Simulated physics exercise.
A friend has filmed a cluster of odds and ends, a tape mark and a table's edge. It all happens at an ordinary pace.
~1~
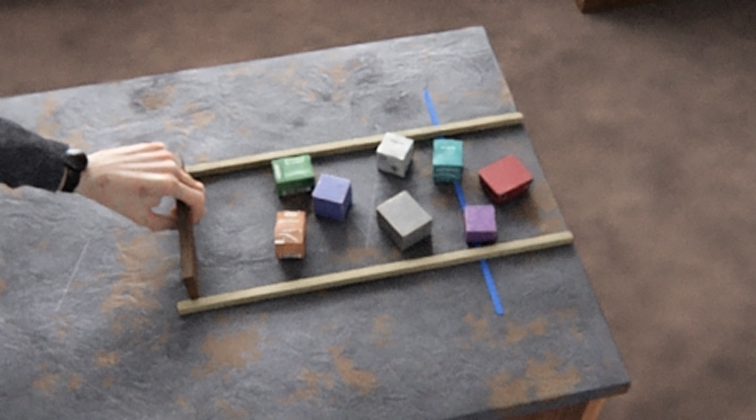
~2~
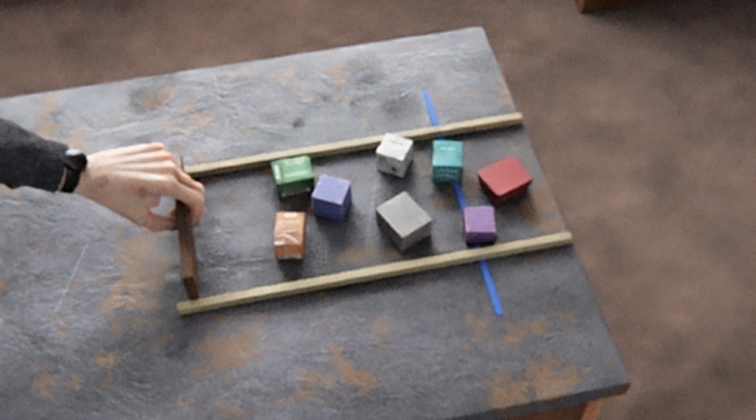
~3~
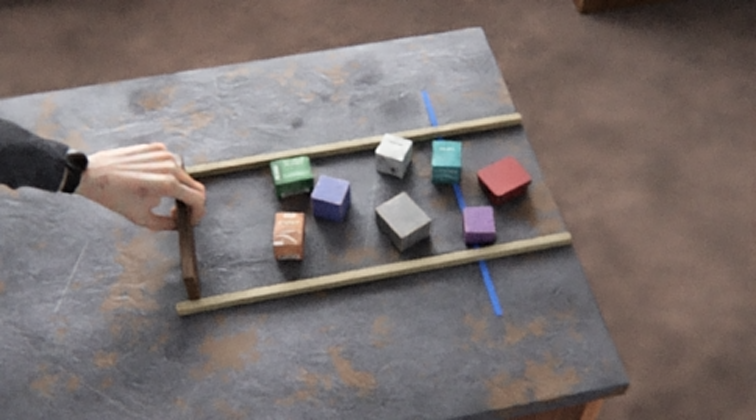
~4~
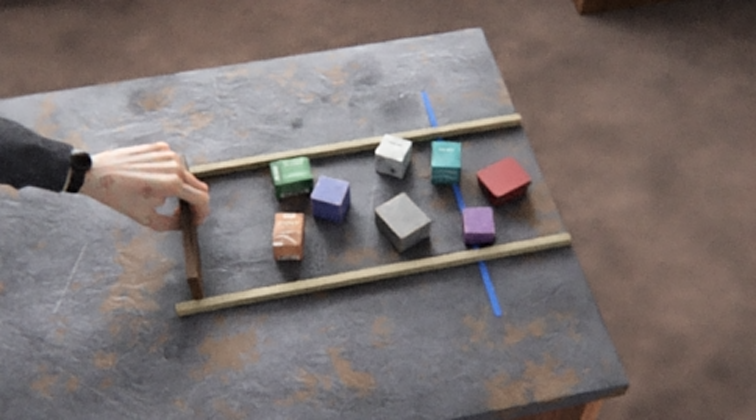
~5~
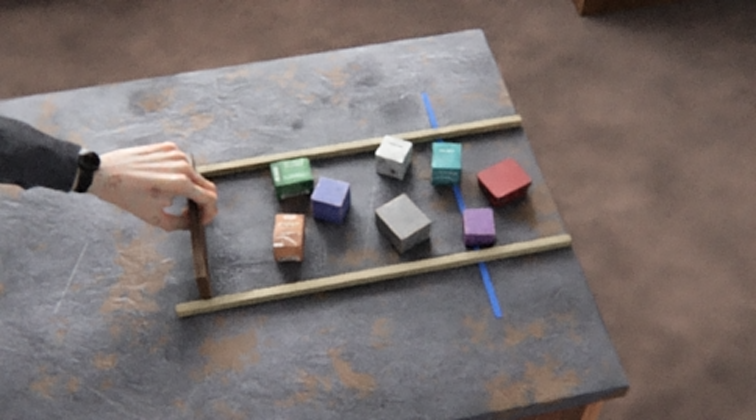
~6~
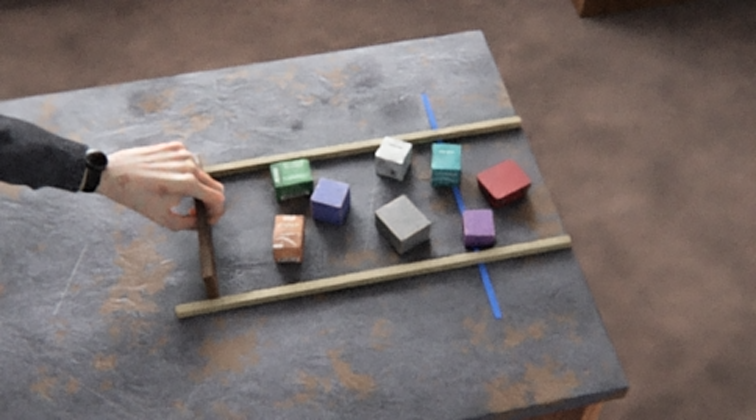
On a worn grey table, a hand slides a dark board slightly right toward scattered blocks.
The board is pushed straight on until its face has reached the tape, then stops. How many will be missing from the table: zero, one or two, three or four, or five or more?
As it turns out, the number that fall off is zero.
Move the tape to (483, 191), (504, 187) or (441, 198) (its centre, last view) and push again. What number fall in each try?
Try by try, 2, 5 and 0.
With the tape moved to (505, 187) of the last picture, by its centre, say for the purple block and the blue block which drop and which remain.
The purple block tumbles off; the blue block holds on.
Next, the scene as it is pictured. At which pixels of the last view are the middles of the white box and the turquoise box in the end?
About (493, 134), and the other about (502, 160).
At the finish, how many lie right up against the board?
It touches 3.
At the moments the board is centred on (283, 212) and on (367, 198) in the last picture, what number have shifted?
At the one place 2, at the other 5.
Soon after, none off yet; red case at rest near (503, 185); purple block at rest near (478, 229); turquoise box at rest near (446, 166).
Then, none off yet; red case at rest near (503, 185); purple block at rest near (478, 229); turquoise box moving near (455, 165).
At rest, the number that fall off is zero.
